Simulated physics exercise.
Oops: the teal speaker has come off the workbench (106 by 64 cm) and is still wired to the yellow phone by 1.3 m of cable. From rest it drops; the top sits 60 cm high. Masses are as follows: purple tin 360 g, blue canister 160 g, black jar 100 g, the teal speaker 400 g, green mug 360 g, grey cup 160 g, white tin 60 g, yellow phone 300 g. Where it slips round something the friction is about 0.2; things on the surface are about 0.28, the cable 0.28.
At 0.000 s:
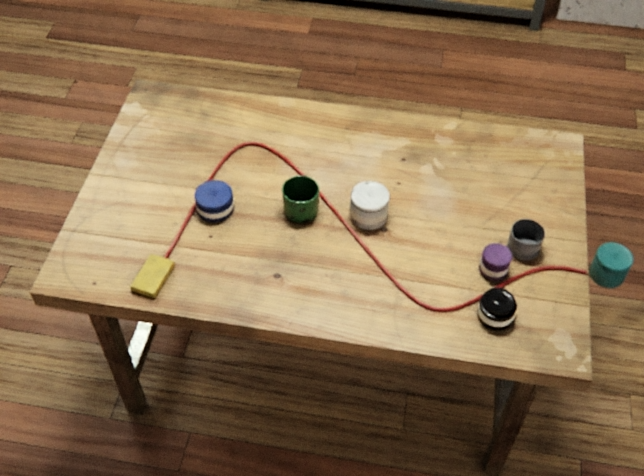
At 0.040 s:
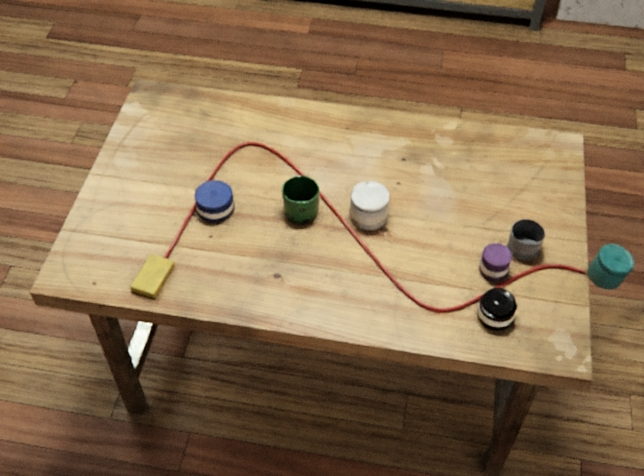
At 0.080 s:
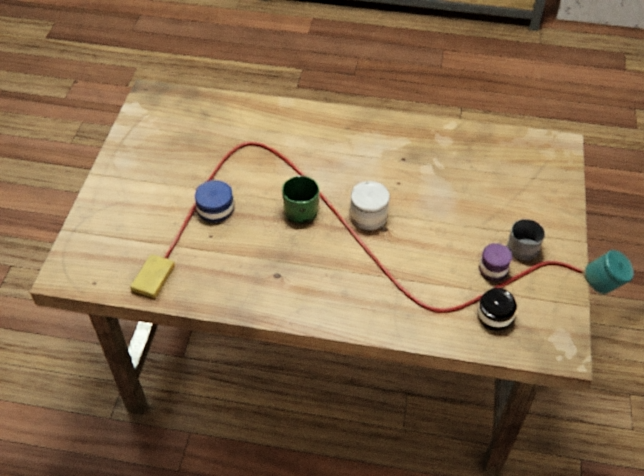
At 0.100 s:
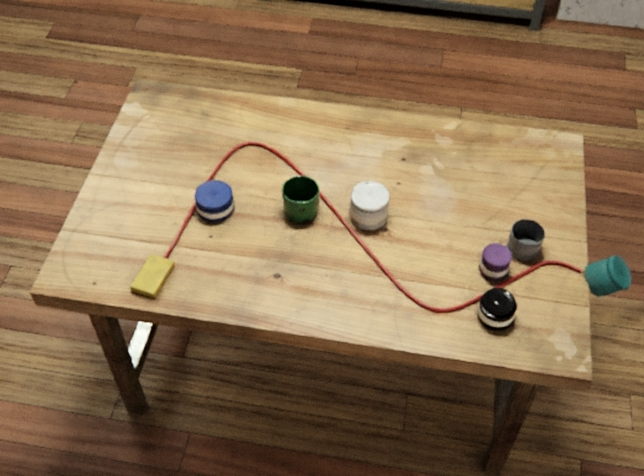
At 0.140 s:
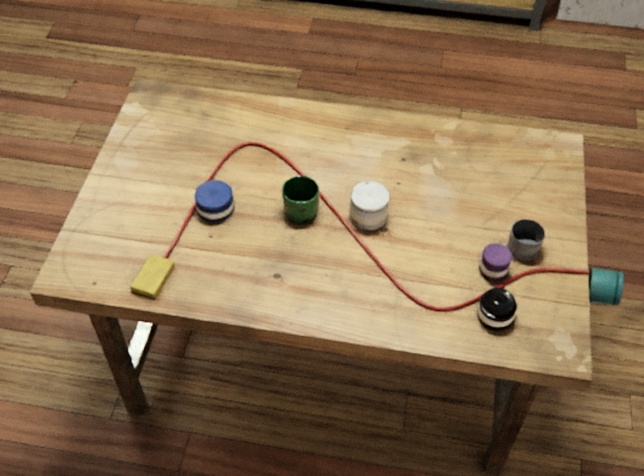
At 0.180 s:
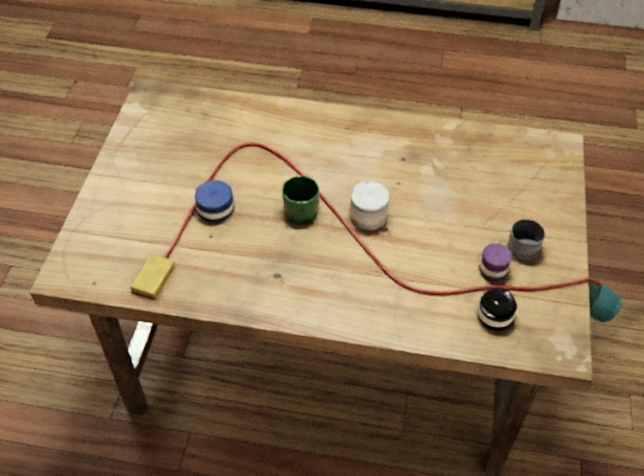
Teal cylinder tilting and dropping beside a wooden table's right edge, drawing the red cable straighter between small containers.
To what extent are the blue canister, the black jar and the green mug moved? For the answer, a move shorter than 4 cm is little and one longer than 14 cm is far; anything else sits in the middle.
As I see it, the blue canister goes a long distance, the black jar stays almost put, the green mug shifts a fair bit.
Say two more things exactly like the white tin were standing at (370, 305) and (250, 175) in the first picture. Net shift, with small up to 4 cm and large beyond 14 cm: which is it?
The first would move just a bit, and the second would move a long way.
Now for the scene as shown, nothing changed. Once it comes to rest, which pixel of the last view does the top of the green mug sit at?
Resting point is at approximately (301, 221).
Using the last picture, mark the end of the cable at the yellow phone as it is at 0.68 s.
Pixel estimate: (231, 229).
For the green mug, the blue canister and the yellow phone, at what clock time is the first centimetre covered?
Roughly: Green mug at 0.38 s, blue canister at 0.34 s, yellow phone at 0.36 s.
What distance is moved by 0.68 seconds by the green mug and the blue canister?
I'd say the green mug is some 8 cm out, the blue canister some 40 cm.
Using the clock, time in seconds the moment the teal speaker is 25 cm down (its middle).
Close to 0.28 s.
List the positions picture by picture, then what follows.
In the first frame, blue canister (213, 193); black jar (500, 300); green mug (301, 189); cable runs through (524, 274) (411, 296) (336, 212) (262, 145).
In the second frame, teal speaker (615, 257); cable runs through (523, 274) (336, 212).
In the third frame, teal speaker (609, 272); cable runs through (523, 274) (336, 212).
In the fourth frame, teal speaker (608, 276); cable runs through (523, 274) (336, 212).
In the fifth frame, teal speaker (605, 287); cable runs through (524, 274) (336, 212).
In the sixth frame, blue canister (213, 194); black jar (500, 300); green mug (301, 189); cable runs through (550, 287) (419, 291) (336, 213) (263, 146).
By 0.4 s, the cable's tail end at (183, 243); blue canister 15 cm off its start, green mug 4 cm off its start, white tin 6 cm off its start.
By 0.7 s, the cable's tail end at (231, 229); blue canister 40 cm off its start, green mug 9 cm off its start, yellow phone 15 cm off its start.
By 0.9 s, the cable's tail end at (233, 228); blue canister over the edge, green mug 9 cm off its start at (301, 221), yellow phone 16 cm off its start at (209, 225).
By 1.2 s, the cable's tail end at (233, 228); blue canister over the edge, green mug 9 cm off its start, yellow phone 16 cm off its start.
By 2.4 s, the cable's tail end at (233, 228); blue canister over the edge, green mug 9 cm off its start at (301, 221), black jar 0 cm off its start at (500, 300), yellow phone 16 cm off its start at (209, 225).
